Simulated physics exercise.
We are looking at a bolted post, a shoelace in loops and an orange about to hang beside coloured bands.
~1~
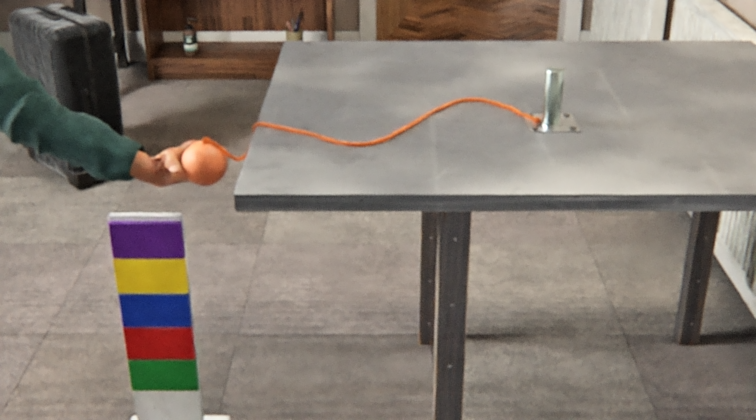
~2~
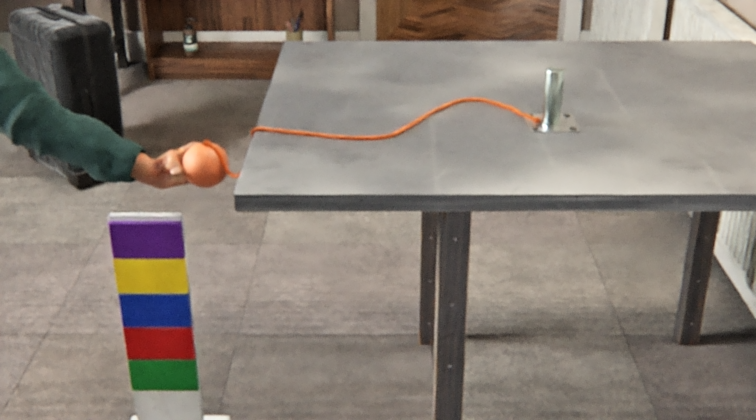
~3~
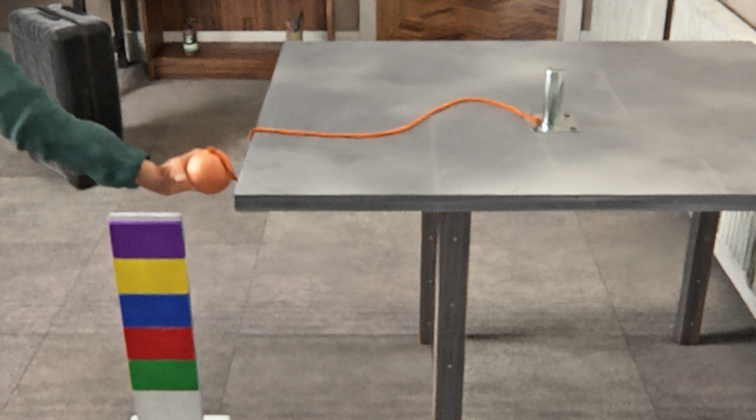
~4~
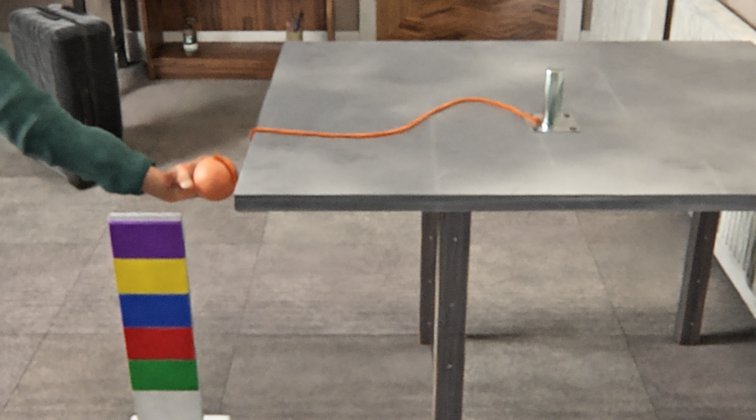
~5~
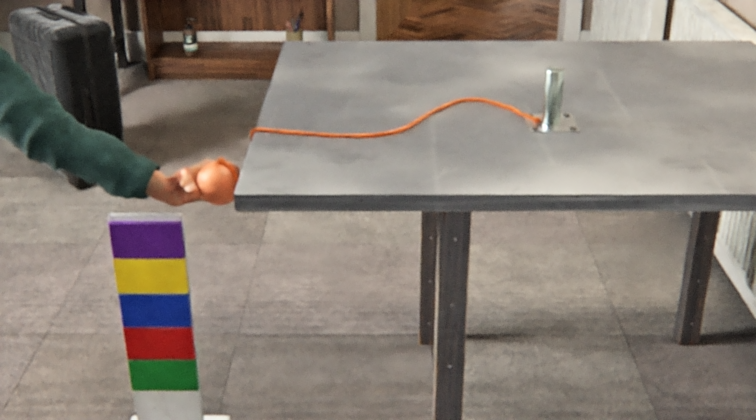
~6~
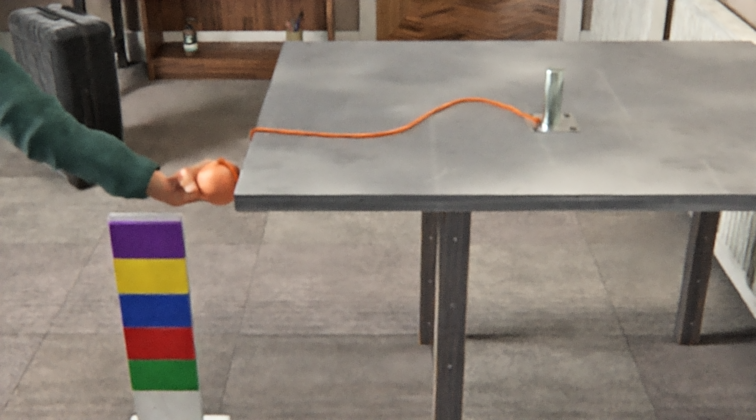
At a grey table, a green-sleeved hand holding an orange ball beside an orange cord shifts slightly right, above coloured bands.
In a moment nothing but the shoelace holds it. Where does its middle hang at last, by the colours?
Its middle rests at the blue band.
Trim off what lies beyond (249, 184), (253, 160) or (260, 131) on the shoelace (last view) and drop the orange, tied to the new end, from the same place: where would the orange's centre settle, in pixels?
Near (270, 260), (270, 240) and (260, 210).
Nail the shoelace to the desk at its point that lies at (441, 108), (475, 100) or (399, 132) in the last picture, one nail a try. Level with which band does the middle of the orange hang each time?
Try by try: Yellow; yellow; purple.
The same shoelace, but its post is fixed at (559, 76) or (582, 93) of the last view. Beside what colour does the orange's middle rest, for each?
In that order: Yellow; yellow.
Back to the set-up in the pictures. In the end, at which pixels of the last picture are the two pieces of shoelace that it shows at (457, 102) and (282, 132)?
At (427, 118), then (260, 164).
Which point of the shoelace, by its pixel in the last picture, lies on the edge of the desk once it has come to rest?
Near (330, 136).
Soon after, orange near (274, 268); level with yellow.
After that, orange near (256, 297); level with blue.
In the end, orange near (266, 305); level with blue. The blue one.
